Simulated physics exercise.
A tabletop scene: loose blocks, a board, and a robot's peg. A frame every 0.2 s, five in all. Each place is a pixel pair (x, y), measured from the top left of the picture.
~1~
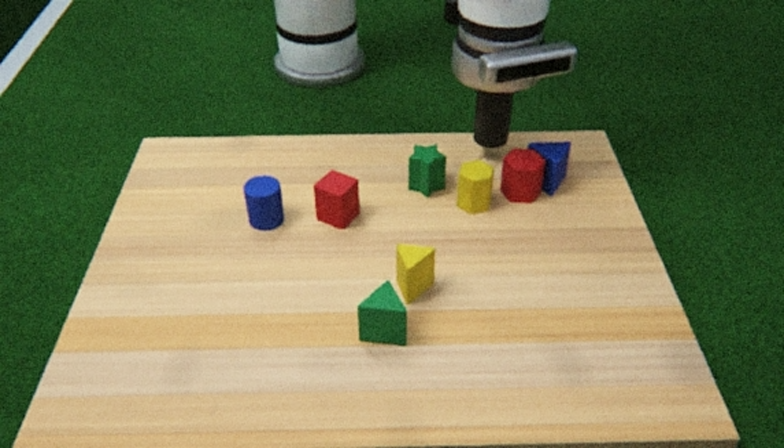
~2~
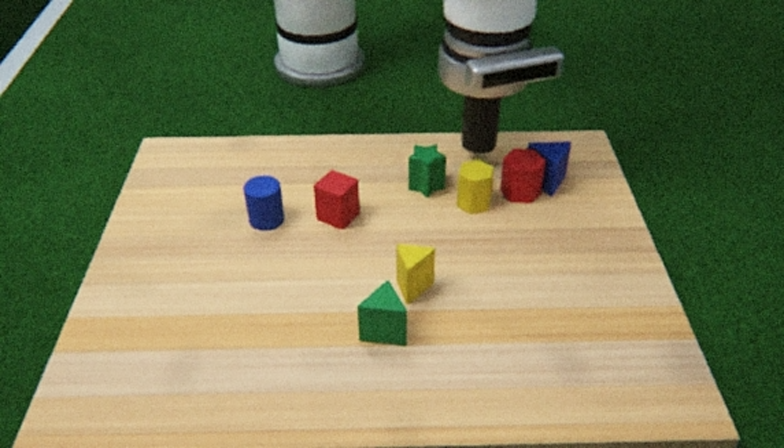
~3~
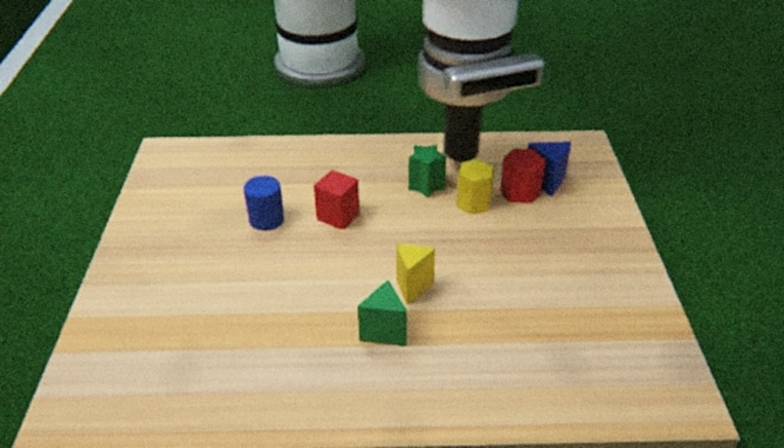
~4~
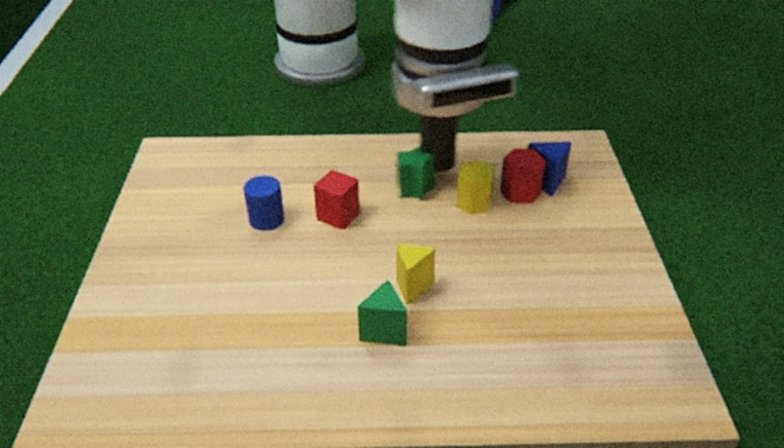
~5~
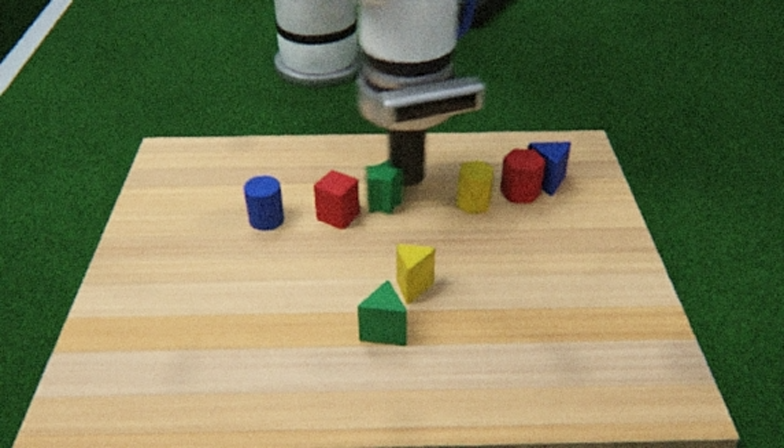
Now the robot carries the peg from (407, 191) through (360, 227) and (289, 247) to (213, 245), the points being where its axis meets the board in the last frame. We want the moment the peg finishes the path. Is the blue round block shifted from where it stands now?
Yes.
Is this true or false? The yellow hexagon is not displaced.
That statement is accurate.
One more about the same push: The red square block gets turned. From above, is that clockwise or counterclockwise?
Short answer: Clockwise.
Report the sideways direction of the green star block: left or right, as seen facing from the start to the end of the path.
Goes left.
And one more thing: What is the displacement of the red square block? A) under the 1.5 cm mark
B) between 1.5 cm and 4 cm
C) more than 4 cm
I choose C.
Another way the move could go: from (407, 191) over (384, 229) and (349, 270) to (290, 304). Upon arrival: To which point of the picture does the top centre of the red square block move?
Close to (315, 189).
On the path given first. One third of the way, peg (359, 211); red square block (299, 193), turned 85° clockwise; green star block (330, 207).
Two thirds of the way, peg (287, 231); blue round block (245, 178); red square block (271, 192), turned 115° clockwise; green star block (270, 235), turned 30° anticlockwise.
At the end, peg (209, 229); blue round block (240, 170); red square block (259, 190), turned 150° clockwise; green star block (262, 238), turned 60° anticlockwise; yellow hexagon not moved.
